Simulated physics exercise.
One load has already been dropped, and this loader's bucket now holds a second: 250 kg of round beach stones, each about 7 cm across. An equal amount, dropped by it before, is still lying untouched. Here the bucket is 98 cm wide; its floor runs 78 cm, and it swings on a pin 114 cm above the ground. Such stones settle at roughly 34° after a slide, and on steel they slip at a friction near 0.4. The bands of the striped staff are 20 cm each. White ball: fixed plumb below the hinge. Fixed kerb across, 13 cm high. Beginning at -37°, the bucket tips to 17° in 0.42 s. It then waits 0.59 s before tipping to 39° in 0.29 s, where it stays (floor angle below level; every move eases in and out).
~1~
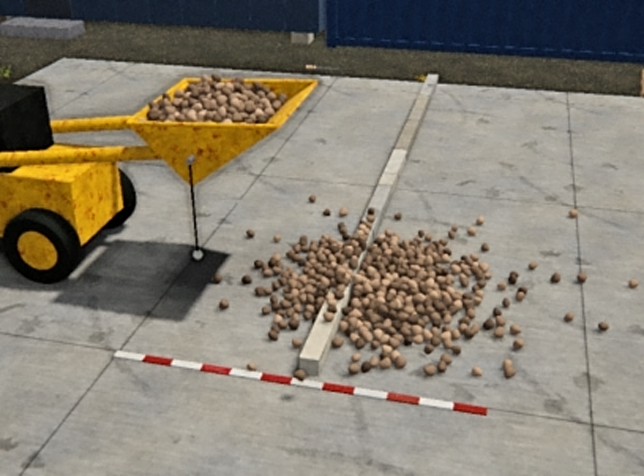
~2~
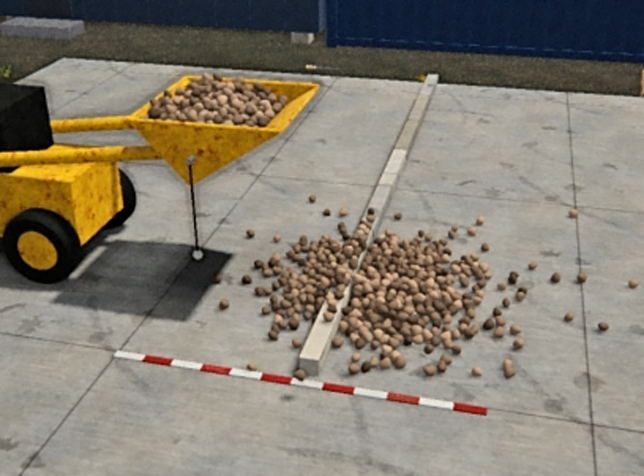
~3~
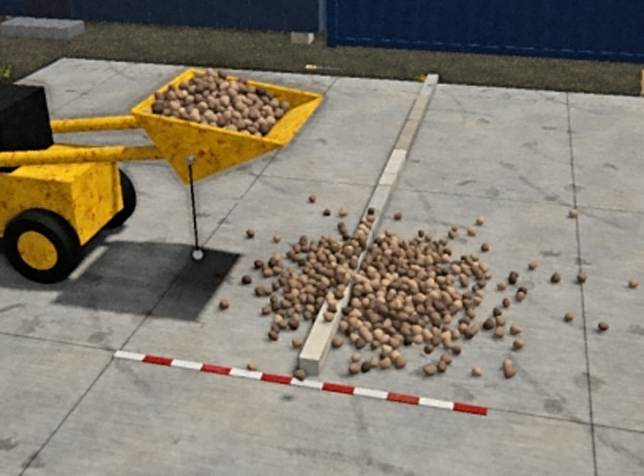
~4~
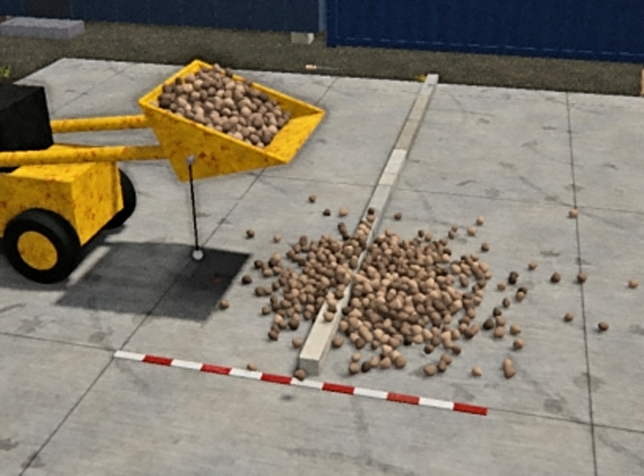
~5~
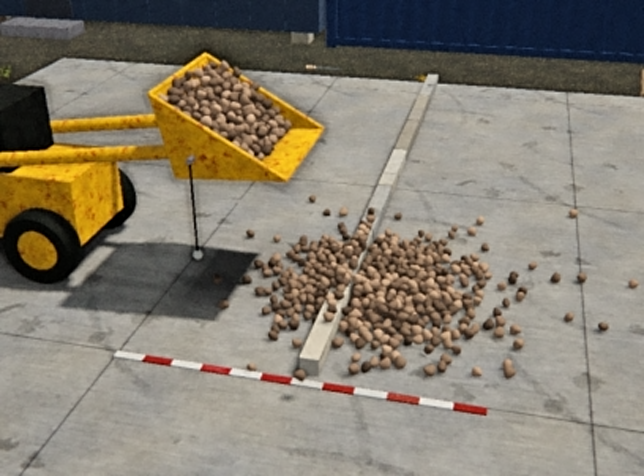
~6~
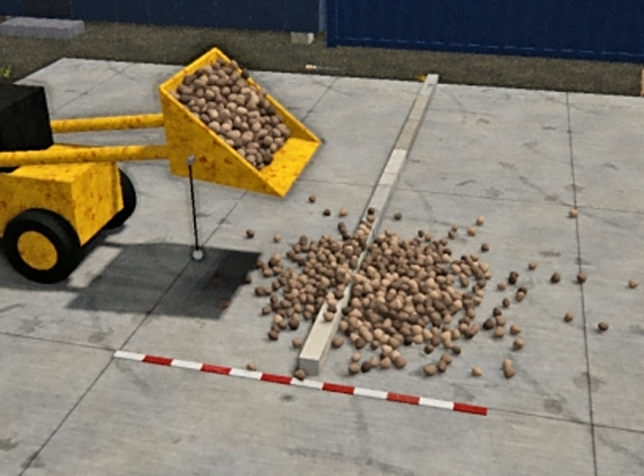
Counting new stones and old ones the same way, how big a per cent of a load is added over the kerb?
36 per cent, roughly.
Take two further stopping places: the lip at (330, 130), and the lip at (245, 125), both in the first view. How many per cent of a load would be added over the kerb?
The first position would add some 90 per cent, the second some 10.
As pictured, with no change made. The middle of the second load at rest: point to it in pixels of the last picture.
Centre at roughly (330, 271).
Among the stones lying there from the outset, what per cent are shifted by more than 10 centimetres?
I'd say roughly 5 per cent of them.
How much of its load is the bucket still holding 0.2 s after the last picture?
It still holds about 100 per cent.
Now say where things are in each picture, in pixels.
The first frame shows lip at (278, 127), floor tilted -37°, highest stones at (222, 86). The earlier load is highest near (349, 257), 20 cm above ground level, 32 % on this side of the kerb, 68 % over the kerb.
The second frame shows lip at (280, 132), floor tilted -34°, highest stones at (221, 84).
The third frame shows lip at (284, 145), floor tilted -26°, highest stones at (205, 83).
The fourth frame shows lip at (287, 162), floor tilted -16°, highest stones at (205, 76).
In the fifth frame, the bucket is at -4°, its lip at (287, 181); the top of the load is at (205, 73).
The sixth frame shows lip at (283, 197), floor tilted 6°, highest stones at (213, 72).
Then, 0.1 s after the last picture the floor is at 17°; in per cent of one load, 100 in the bucket, 32 on this side of the kerb, 68 over the kerb; the foremost stones are at (571, 279).
Then, 0.2 s after the last picture the floor is at 17°; in per cent of one load, 99 in the bucket, 33 on this side of the kerb, 68 over the kerb; the foremost stones are at (571, 279).
Then, 1.5 s after the last picture the floor is at 39°; in per cent of one load, 1 in the bucket, 98 on this side of the kerb, 101 over the kerb; the foremost stones are at (571, 279).
Then, 3.9 s after the last picture the floor is at 39°; in per cent of one load, 0 in the bucket, 97 on this side of the kerb, 103 over the kerb; the foremost stones are at (571, 279). Net gain over the kerb, 36.
